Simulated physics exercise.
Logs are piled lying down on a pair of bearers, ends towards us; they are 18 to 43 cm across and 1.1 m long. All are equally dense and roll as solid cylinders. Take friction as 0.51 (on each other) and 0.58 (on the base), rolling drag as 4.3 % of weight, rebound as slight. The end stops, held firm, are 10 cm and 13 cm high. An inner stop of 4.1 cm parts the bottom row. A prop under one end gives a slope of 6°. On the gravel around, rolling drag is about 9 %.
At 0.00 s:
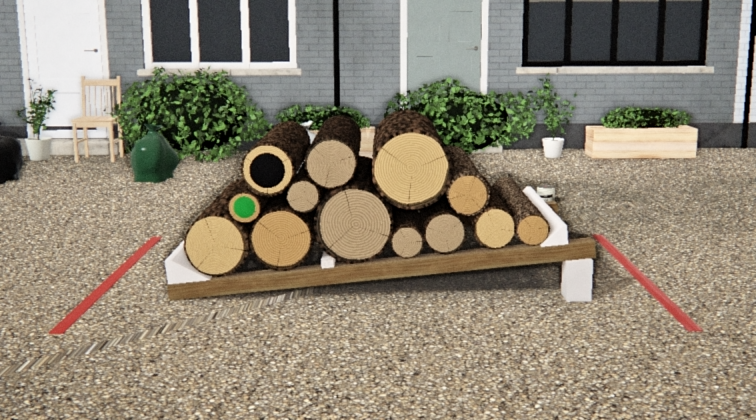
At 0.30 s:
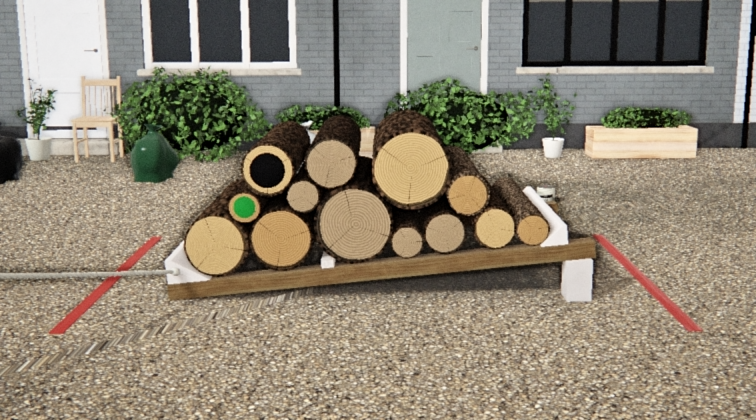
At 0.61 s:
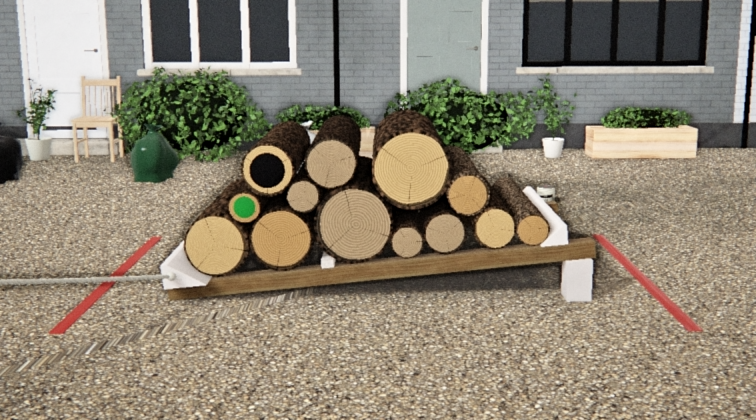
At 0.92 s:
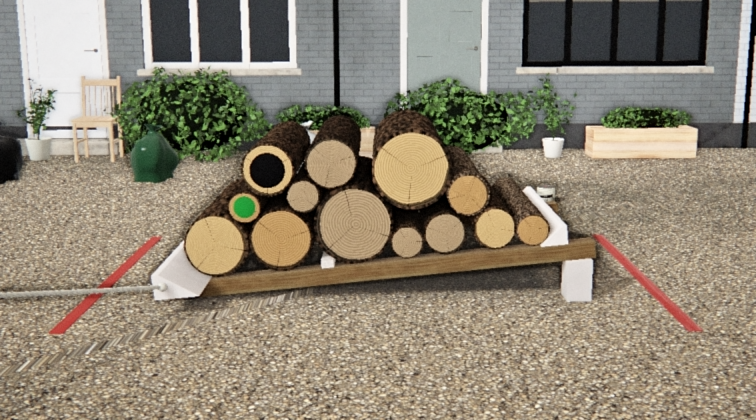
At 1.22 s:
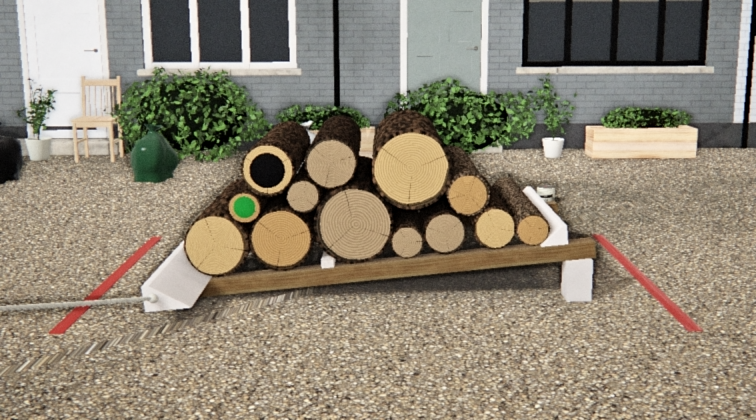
The clip opens on a pile of logs, one with a green end and one with a black end, resting on a sloping wooden base over gravel. A pale rod appears from the left and meets the white left end stop, then draws it steadily outward to the left while the logs stay still.
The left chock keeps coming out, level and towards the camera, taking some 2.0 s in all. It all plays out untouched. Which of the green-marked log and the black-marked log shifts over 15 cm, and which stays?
The green-marked log shifts, the black-marked log shifts.
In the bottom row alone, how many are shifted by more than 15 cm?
2 of them.
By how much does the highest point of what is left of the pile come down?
About 0 cm.
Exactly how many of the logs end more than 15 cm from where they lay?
6 of them.
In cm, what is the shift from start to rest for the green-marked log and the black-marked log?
Green-marked log: 70, black-marked log: 125.
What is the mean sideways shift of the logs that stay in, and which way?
About 20 cm to the left.
By 2.74 s, 1 now displaced over 15 cm; green 11 cm left and 6 cm down; black 7 cm left and 9 cm down.
By 3.45 s, 6 now displaced over 15 cm; green 25 cm left and 31 cm down; black 61 cm left and 48 cm down.
By 4.41 s, 6 now displaced over 15 cm; 2 across the left red line; green 59 cm left and 41 cm down; black 1.0 m left and 56 cm down.
In the end, by 4.9 s, 6 moved over 15 cm; 2 across the left red line; green 59 cm left and 41 cm down; black 1.0 m left and 56 cm down; top of the pile 91 cm high, from 91 cm.
